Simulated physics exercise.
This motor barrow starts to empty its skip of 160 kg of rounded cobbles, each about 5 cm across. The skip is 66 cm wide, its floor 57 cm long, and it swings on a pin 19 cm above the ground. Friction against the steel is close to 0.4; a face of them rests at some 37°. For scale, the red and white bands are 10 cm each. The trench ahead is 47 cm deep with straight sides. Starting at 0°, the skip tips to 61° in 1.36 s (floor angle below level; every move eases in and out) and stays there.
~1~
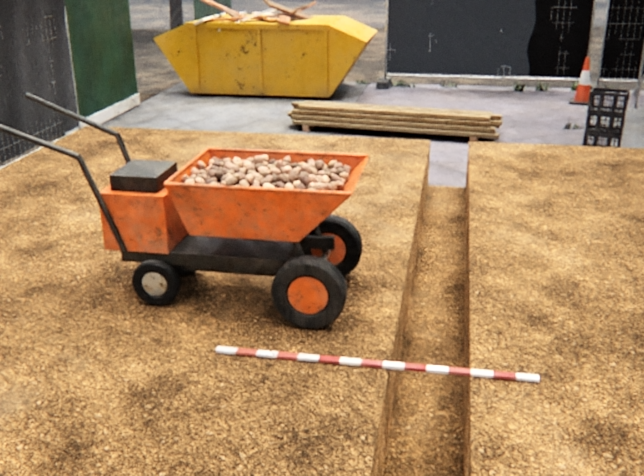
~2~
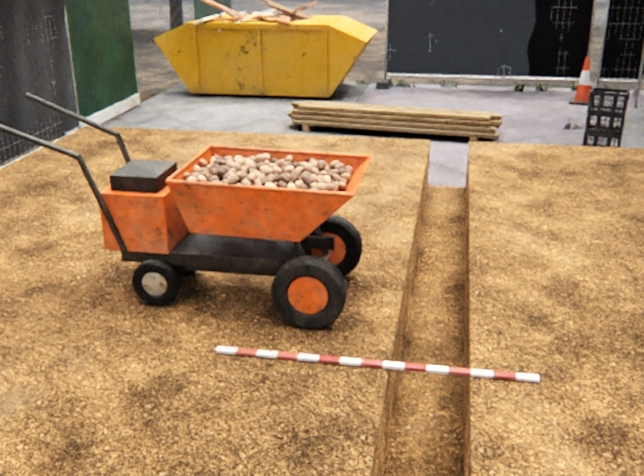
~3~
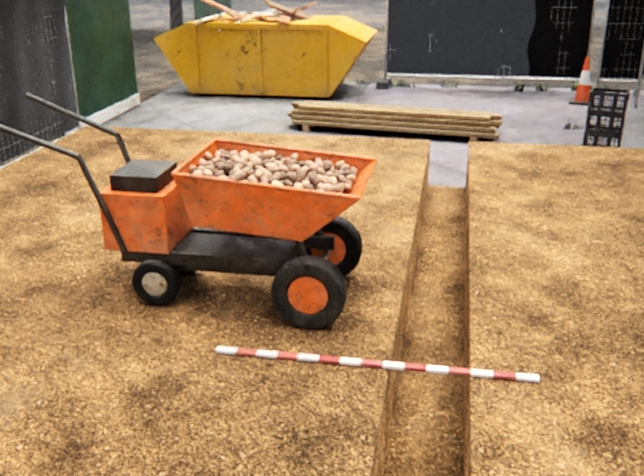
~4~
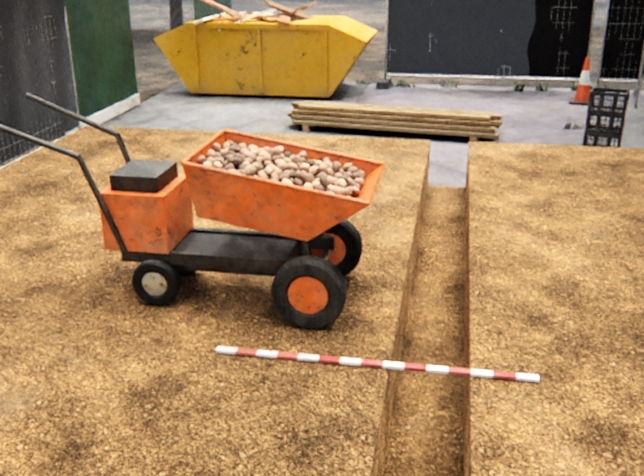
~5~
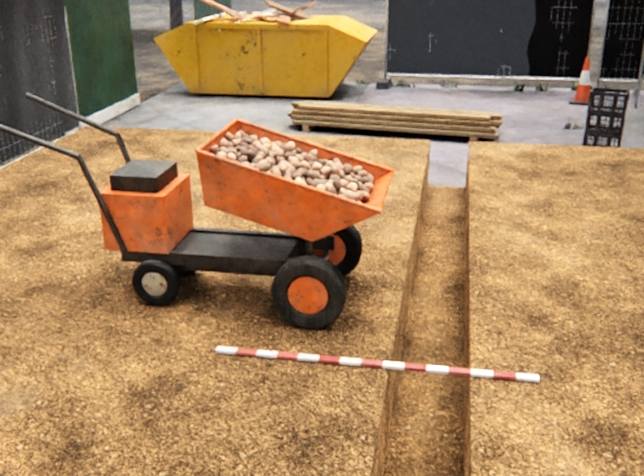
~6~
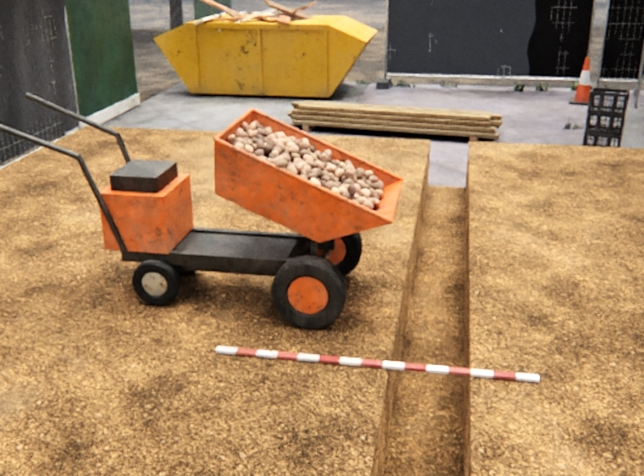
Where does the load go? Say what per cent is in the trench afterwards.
Roughly 68 per cent ends in the trench.
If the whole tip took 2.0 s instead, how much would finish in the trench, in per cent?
Then about 70 per cent.
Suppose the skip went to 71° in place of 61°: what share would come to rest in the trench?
It would be near 60 per cent.
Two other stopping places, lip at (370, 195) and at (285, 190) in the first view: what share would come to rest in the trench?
First some 50, then 85 per cent.
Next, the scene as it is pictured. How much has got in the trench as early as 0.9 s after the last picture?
Some 25 per cent.
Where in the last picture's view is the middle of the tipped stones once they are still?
Their middle is at about (452, 365).
Then, 0.4 s after the last picture the floor is at 51°, 100 % in the skip; the foremost stones are at (426, 251).
Then, 0.9 s after the last picture the floor is at 61°, 68 % in the skip, 23 % in the trench, 10 % past the trench; the foremost stones are at (509, 321).
Then, 1.2 s after the last picture the floor is at 61°, 36 % in the skip, 33 % in the trench, 30 % past the trench; the foremost stones are at (595, 326).
Then, 3.2 s after the last picture the floor is at 61°, 0 % in the skip, 68 % in the trench, 32 % past the trench; the foremost stones are past the picture's edge.
